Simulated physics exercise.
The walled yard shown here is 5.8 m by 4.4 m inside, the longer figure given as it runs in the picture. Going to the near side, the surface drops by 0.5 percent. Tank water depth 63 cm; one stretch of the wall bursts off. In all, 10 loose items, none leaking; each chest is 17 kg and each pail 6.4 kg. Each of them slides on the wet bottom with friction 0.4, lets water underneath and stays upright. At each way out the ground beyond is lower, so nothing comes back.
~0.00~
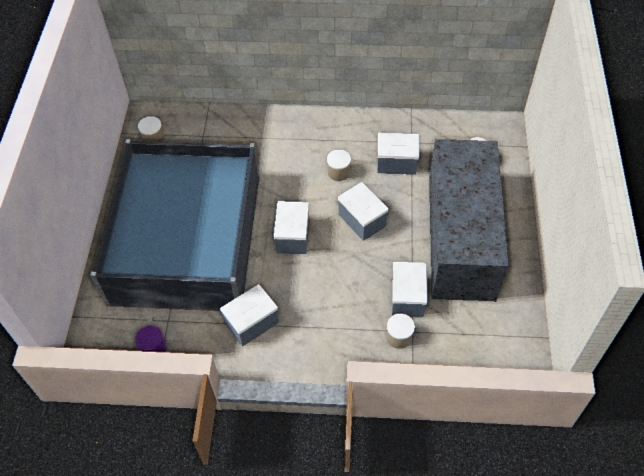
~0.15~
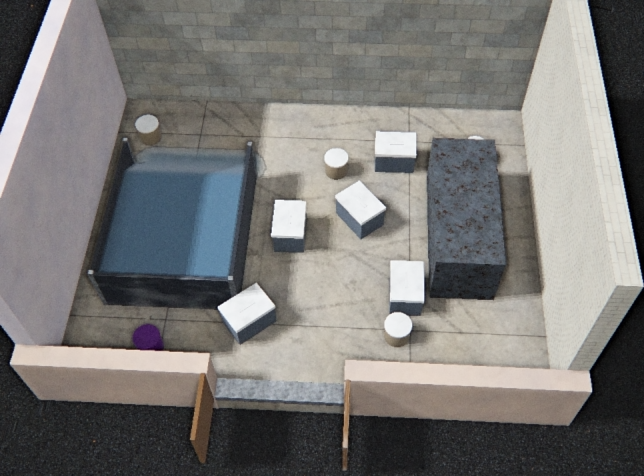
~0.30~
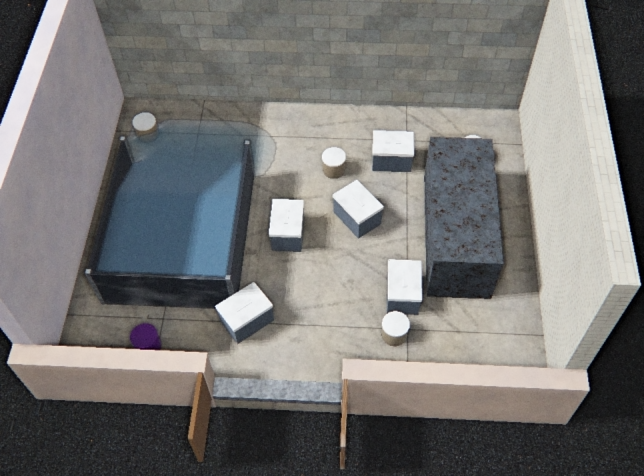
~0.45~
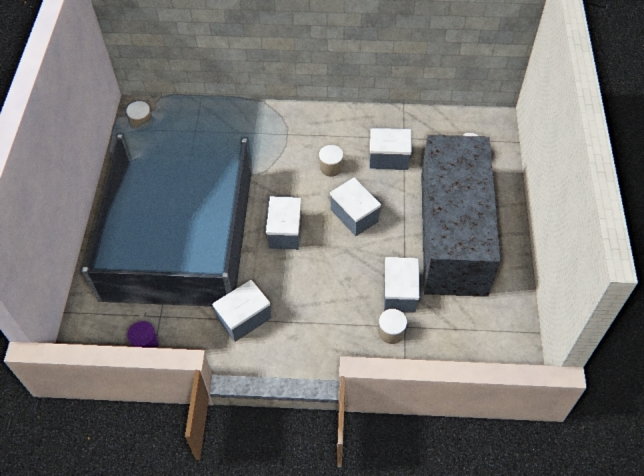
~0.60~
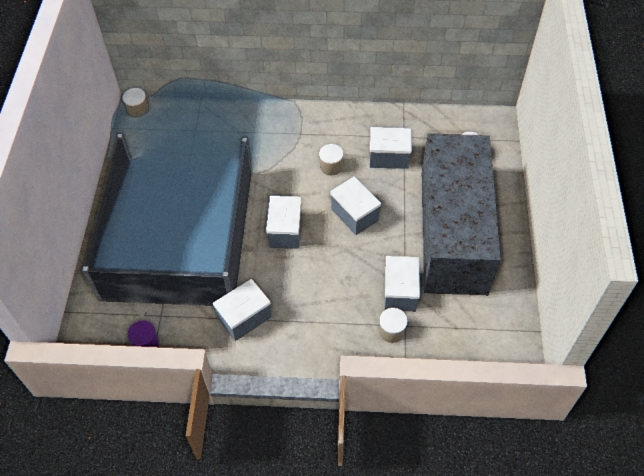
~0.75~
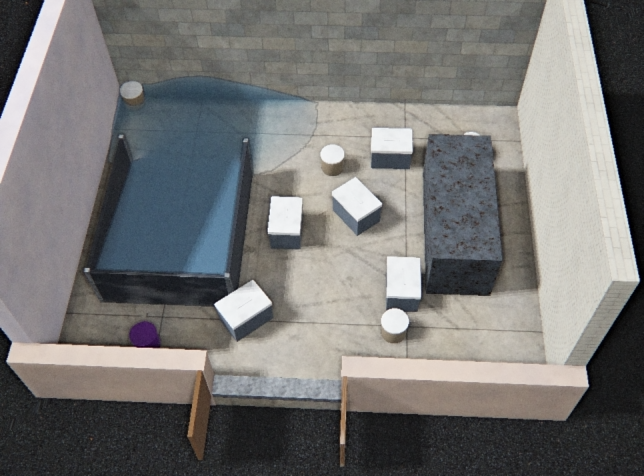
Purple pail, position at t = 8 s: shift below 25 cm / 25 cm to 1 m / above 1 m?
Goes a long way.
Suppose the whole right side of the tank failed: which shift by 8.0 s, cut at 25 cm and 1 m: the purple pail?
I'd say the purple pail scarcely moves.
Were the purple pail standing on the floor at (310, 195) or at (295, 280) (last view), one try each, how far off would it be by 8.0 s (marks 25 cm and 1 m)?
Well, the first time it drifts a modest way, and the second time it drifts a modest way.
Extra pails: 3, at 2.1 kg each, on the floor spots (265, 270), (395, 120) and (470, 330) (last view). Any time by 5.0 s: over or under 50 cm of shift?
Listed order gives within the limit, above the limit, within the limit.
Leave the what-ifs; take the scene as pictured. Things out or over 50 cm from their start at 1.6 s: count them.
I make it 0.
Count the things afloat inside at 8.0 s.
Answer: 7.
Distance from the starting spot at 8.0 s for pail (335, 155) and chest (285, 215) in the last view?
In that order: 100 cm, 10 cm.
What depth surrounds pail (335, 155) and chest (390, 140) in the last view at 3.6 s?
Close to 4 and 9 centimetres.
After 1.6 s the purple pail is near (143, 334), 0.0 m from its start, aground; 0 of 10 are out; 1 afloat.
After 3.6 s the purple pail is near (172, 321), 0.4 m from its start, aground; 0 of 10 are out; 1 afloat.
After 5.6 s the purple pail is near (245, 323), 1.2 m from its start, aground; 0 of 10 are out; 3 afloat.
After 8.0 s the purple pail has gone out; 2 of 10 are out; 7 afloat.
